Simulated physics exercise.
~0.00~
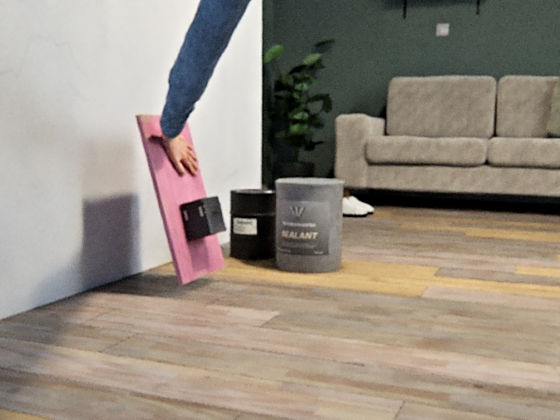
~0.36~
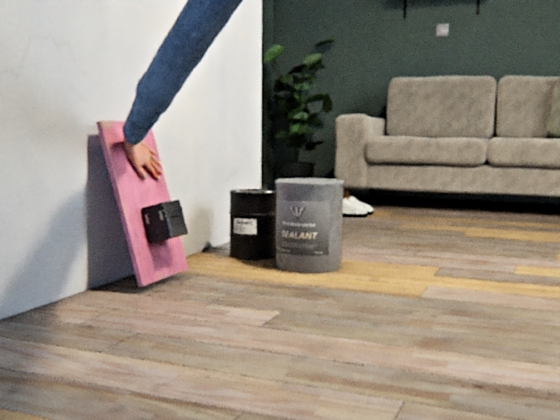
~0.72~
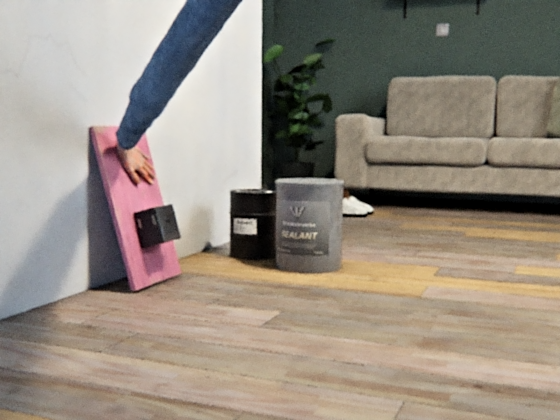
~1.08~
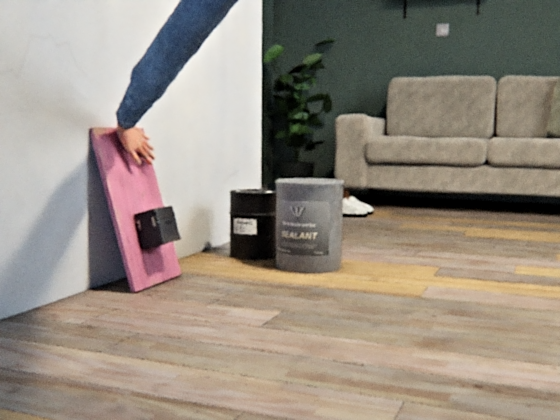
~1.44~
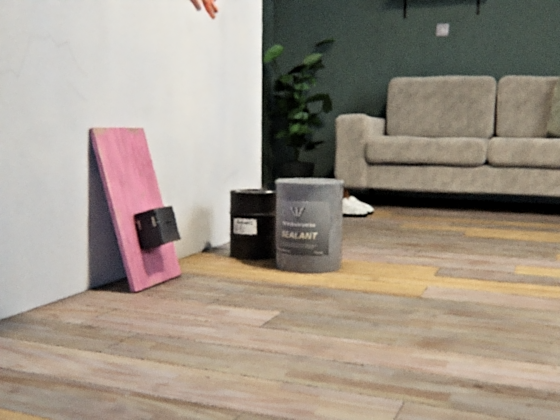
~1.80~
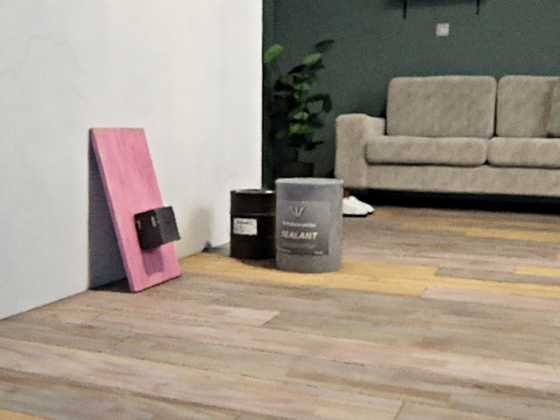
At the start, a hand at the end of a blue sleeve holds a pink board with a small black block on its face, beside a pale wall on a wooden floor. A black canister and a grey pail stand to the right, with a sofa and a plant behind. The hand moves the board left and tilts it back against the wall. After one more slight shift left, the board settles, and the hand lets go and draws up out of view. The board stays leaning on the wall, with the canister and pail still in their places.
